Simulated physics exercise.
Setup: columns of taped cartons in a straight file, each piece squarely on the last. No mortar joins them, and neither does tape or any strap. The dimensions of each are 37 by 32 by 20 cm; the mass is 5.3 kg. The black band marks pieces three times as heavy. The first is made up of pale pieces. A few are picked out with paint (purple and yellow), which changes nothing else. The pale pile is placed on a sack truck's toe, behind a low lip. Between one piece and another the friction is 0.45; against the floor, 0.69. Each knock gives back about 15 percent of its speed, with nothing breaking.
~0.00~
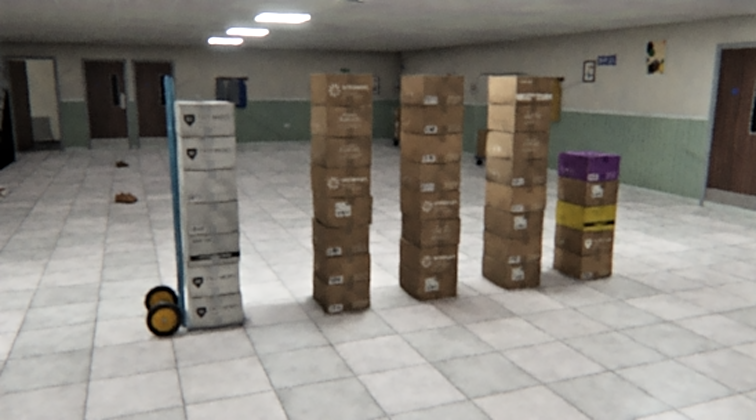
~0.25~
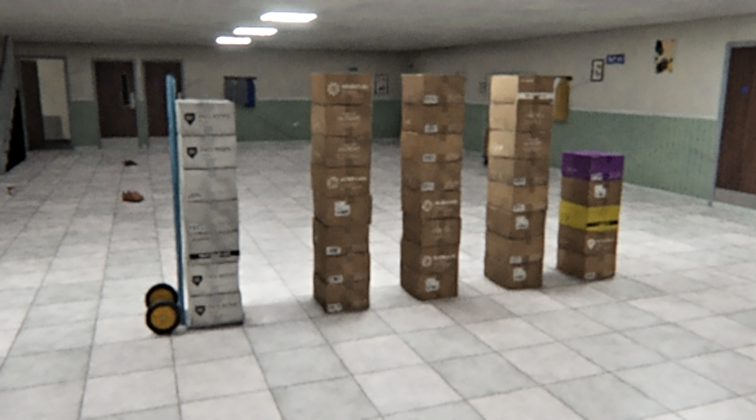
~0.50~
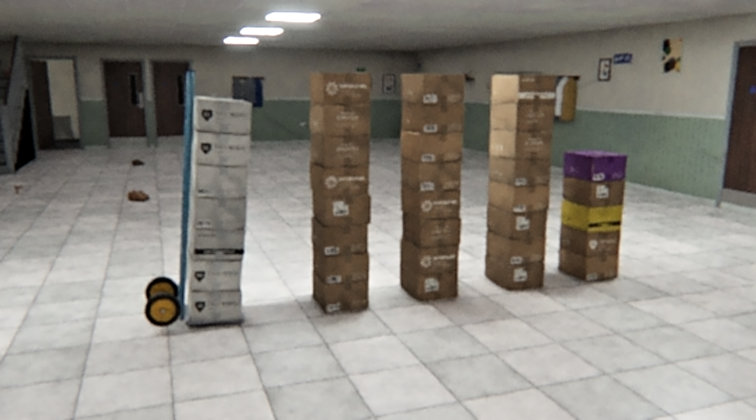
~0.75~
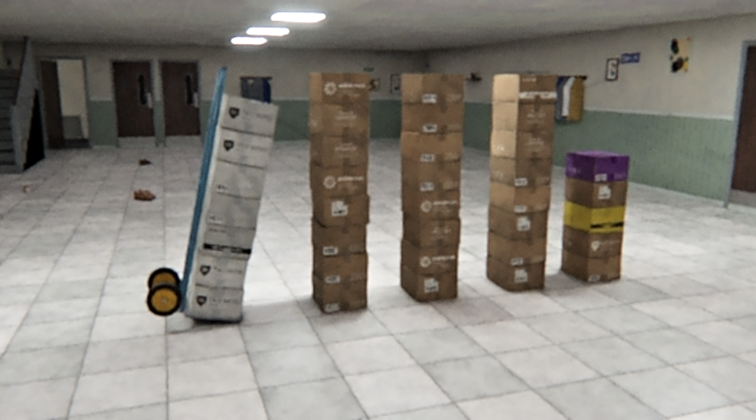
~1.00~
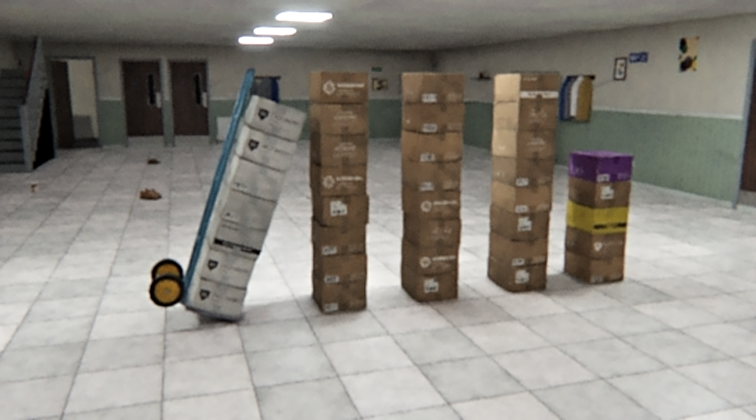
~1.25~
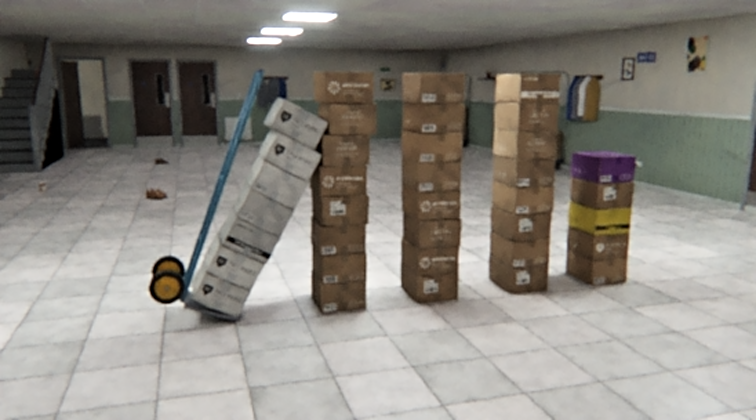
The video shows a blue hand truck carrying a stack of pale boxes tilting to the right beside a row of brown stacks, its upper boxes then leaning away from the frame against the nearest brown stack.
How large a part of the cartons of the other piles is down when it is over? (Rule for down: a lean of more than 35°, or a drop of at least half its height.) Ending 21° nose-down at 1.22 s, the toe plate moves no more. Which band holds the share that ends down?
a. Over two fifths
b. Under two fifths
(a) Over two fifths.
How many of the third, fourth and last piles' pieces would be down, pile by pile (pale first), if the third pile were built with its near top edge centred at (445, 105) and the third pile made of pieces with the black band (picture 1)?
The tally would be third 0, then fourth 0, then last 0.
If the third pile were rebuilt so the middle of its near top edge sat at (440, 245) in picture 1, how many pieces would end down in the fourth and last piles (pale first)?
Down by pile: Fourth 8, last 5.
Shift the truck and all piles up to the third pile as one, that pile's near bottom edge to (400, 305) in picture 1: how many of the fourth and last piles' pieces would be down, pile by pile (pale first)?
Fourth 8, last 5.
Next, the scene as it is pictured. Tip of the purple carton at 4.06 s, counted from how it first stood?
I'd estimate close to 100°.
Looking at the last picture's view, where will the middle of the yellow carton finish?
Its centre finishes around pixel (695, 247) in the last picture.
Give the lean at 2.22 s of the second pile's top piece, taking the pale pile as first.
It leans around 20°.
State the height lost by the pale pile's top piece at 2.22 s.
20 cm.
After 2.22 s, 7 of the pale pile down; none of the 29 other cartons down, 11 disturbed.
After 2.96 s, 7 of the pale pile down; 8 of the 29 other cartons down.
After 3.48 s, 7 of the pale pile down; 17 of the 29 other cartons down; yellow carton leaning 8°; purple carton leaning 8°.
After 4.06 s, 7 of the pale pile down; 28 of the 29 other cartons down; yellow carton on its side; purple carton on its side.
At rest (6.2 s), 7 of the pale pile down; 28 of the 29 other cartons down; yellow carton on its side; purple carton on its side. That is 97 per cent. As the last picture would show them, middles, yellow carton near (695, 247), purple carton near (747, 241).
